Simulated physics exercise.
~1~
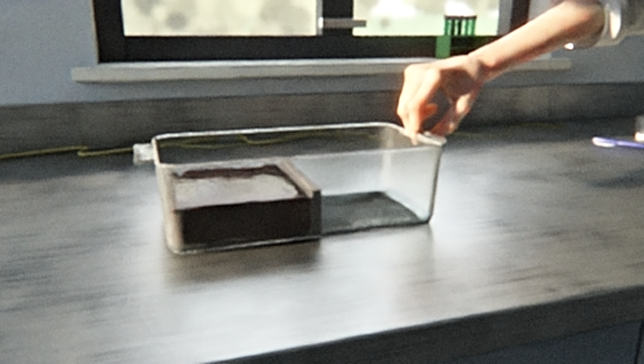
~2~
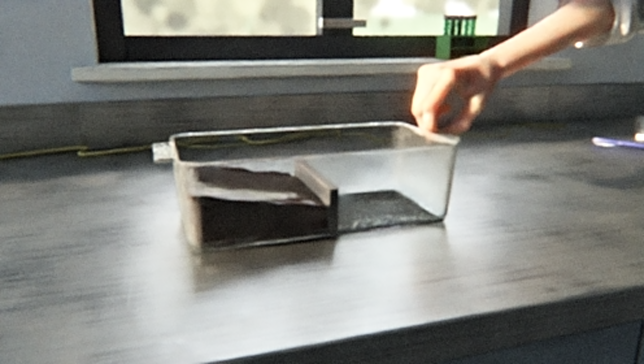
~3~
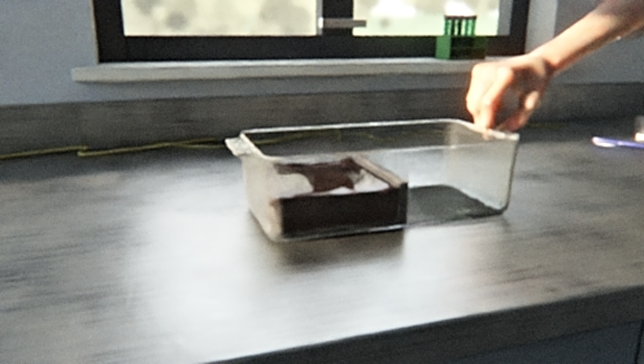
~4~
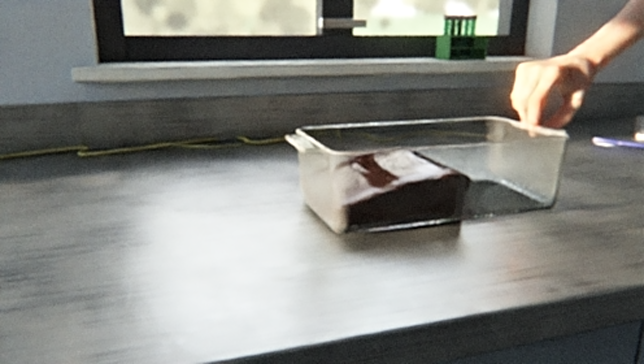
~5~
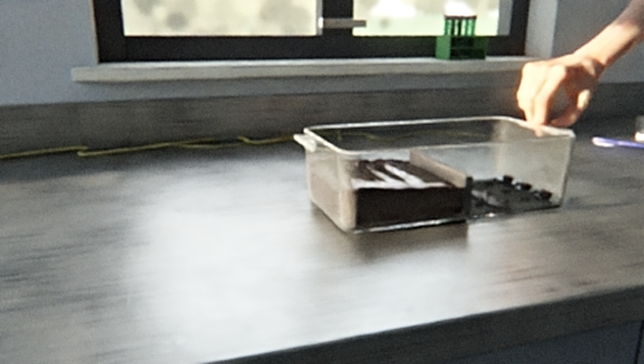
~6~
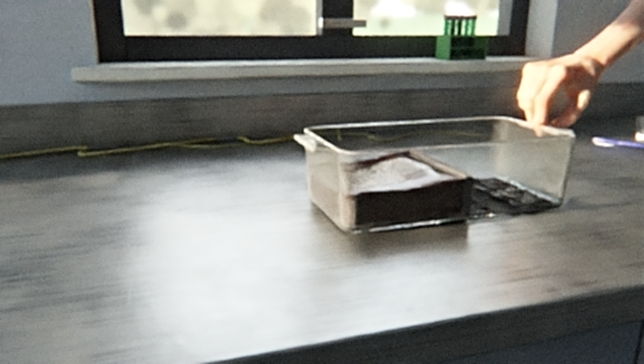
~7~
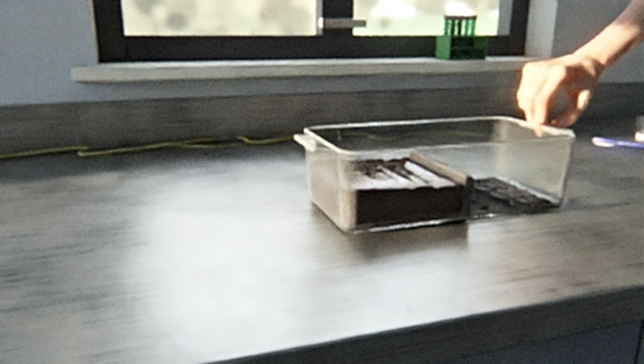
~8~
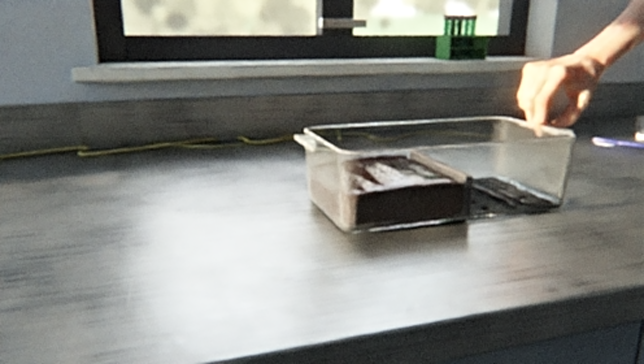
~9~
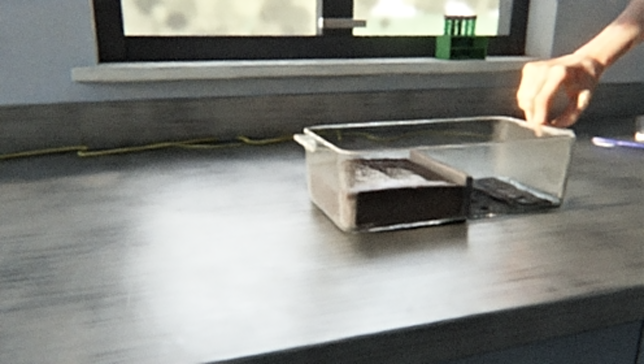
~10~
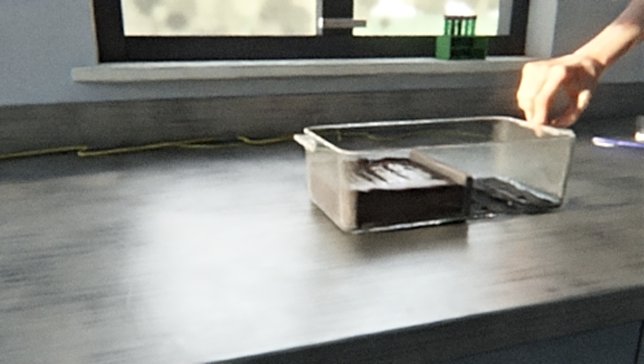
A hand pulled a clear glass food box to the right along a grey counter, making the dark coffee in its left half slosh and a little spill over the divider, before the box stopped and the coffee settled, mostly still on the left.
